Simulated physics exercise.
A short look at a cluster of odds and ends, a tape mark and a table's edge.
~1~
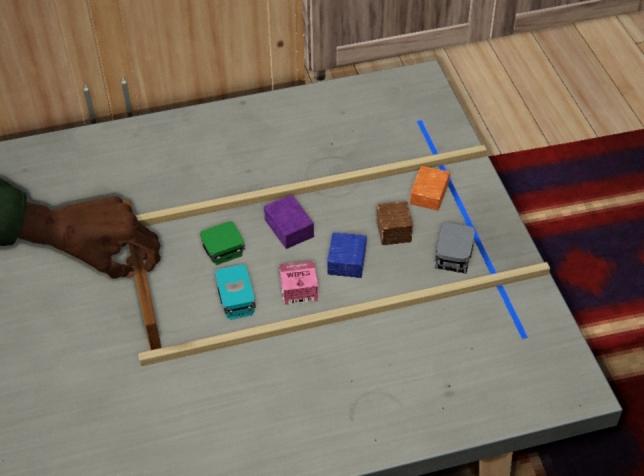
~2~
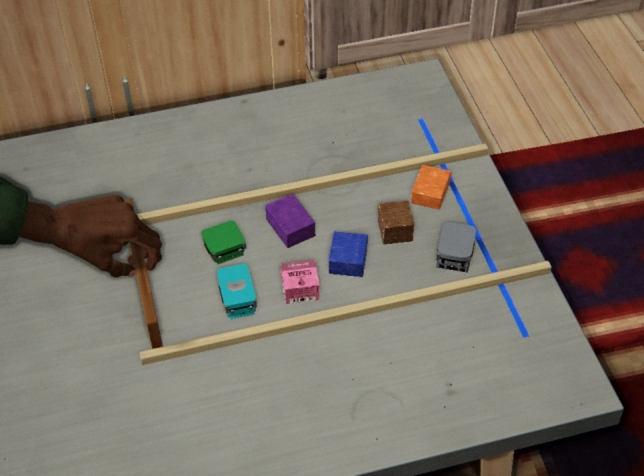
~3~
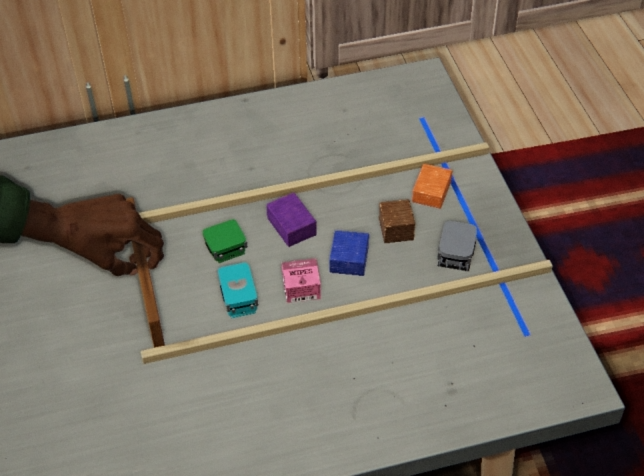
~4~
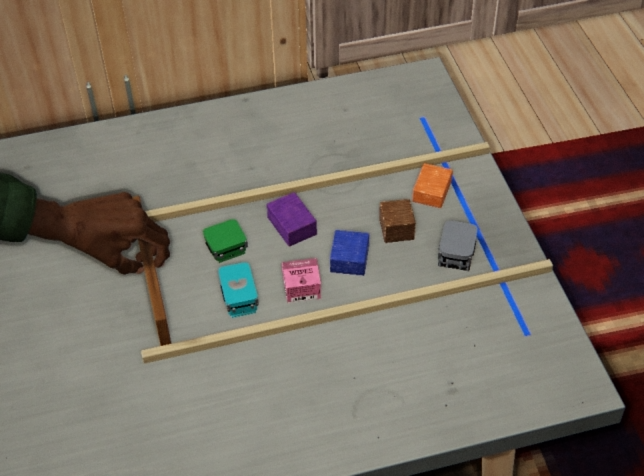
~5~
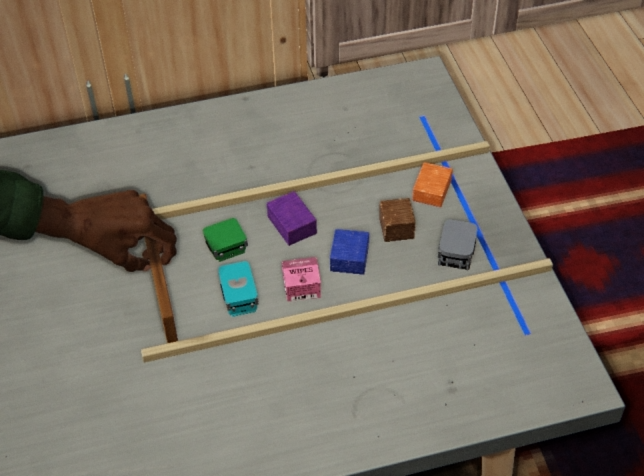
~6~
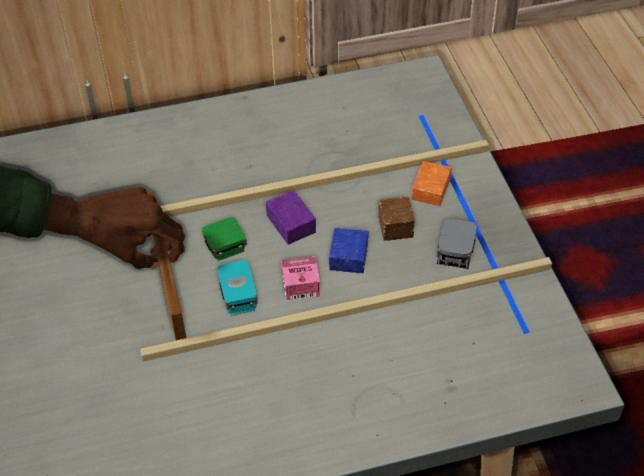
A hand slides a brown board slightly right toward colourful blocks and cases on a table.
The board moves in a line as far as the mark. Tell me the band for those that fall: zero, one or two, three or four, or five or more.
In the end the number that fall off is three or four.
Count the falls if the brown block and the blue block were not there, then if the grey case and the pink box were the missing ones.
It would be 2 and 2.
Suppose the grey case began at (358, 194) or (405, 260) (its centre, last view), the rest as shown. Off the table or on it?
In turn it drops off; falls.
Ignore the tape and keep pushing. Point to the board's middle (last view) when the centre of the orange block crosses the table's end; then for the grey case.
About (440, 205), and (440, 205) for the other.
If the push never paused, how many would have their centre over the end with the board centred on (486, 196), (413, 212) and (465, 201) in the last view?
The counts: 6, 0 and 3.
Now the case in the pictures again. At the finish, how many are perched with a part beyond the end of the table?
That would be 3.
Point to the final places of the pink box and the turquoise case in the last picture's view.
First (534, 238), then (497, 233).
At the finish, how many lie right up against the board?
That makes 2.
Soon after, none off yet; orange block at rest near (432, 184); grey case at rest near (457, 244); brown block at rest near (396, 219).
After that, none off yet; orange block moving near (438, 178); grey case at rest near (457, 244); brown block displaced about its own width near (427, 205).
And then, none off yet; orange block displaced about its own width near (484, 163); grey case displaced about its own width near (519, 227); brown block displaced well along near (498, 189).
In the end, the number that fall off is three or four; gone, brown block, grey case and orange block.
